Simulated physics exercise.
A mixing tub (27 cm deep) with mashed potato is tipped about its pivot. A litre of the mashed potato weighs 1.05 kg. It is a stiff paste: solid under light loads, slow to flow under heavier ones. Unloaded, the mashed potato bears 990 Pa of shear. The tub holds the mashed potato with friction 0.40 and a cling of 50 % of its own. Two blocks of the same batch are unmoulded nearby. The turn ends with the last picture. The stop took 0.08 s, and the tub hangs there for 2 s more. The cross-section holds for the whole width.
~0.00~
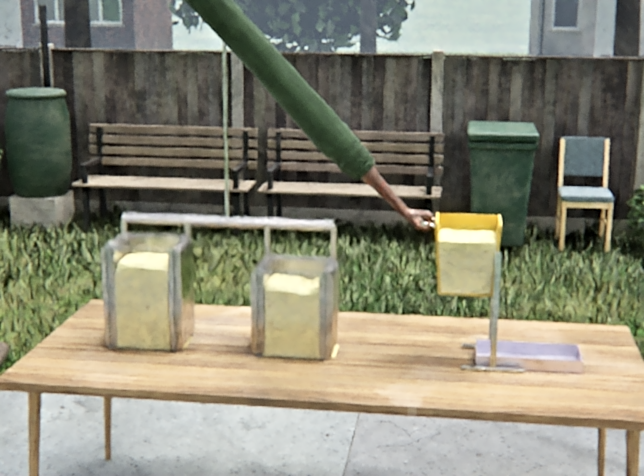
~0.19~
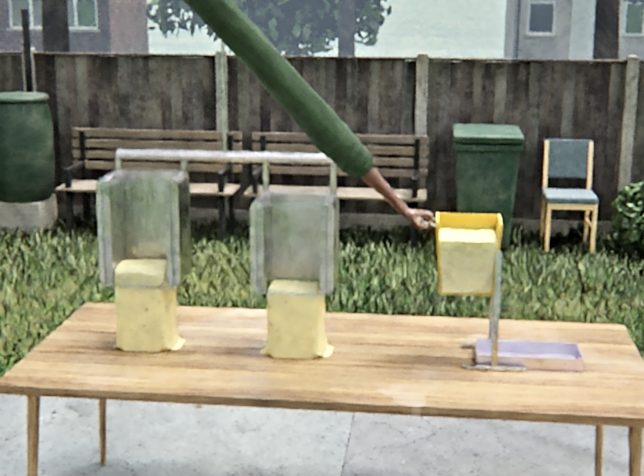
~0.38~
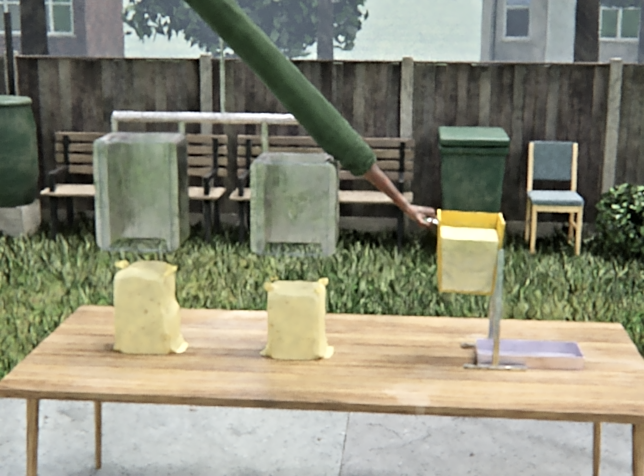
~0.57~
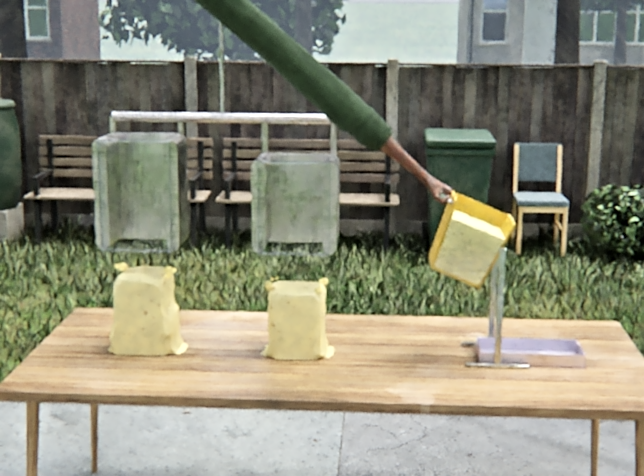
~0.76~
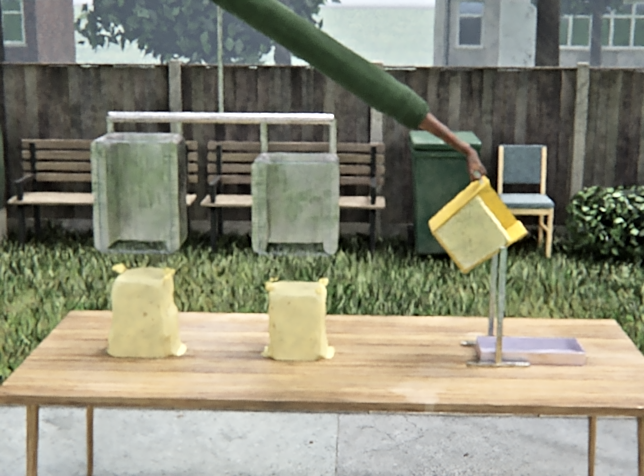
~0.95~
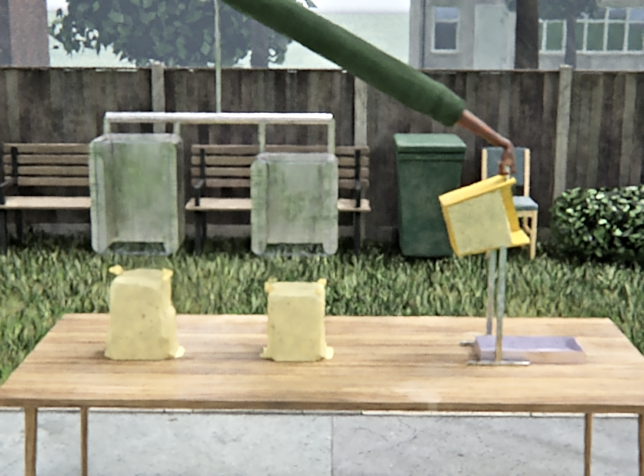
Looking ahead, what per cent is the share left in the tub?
It comes to some 100 %.
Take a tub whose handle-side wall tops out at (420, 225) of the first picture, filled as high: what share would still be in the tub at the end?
It would be near 100 %.
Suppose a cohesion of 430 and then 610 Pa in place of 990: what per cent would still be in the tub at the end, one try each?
In turn about 100 %, 100 %.
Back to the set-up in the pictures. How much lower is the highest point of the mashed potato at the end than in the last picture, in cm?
About 0 cm.
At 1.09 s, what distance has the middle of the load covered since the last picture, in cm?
Some 0 cm.
By 1.09 s, the tub is at 74 degrees and holds 100 %.
By 1.26 s, the tub is at 74 degrees and holds 100 %.
By 1.43 s, the tub is at 74 degrees and holds 100 %.
By 1.60 s, the tub is at 74 degrees and holds 100 %.
By 2.95 s, at the end, the tub is at 74 degrees and holds 100 %.
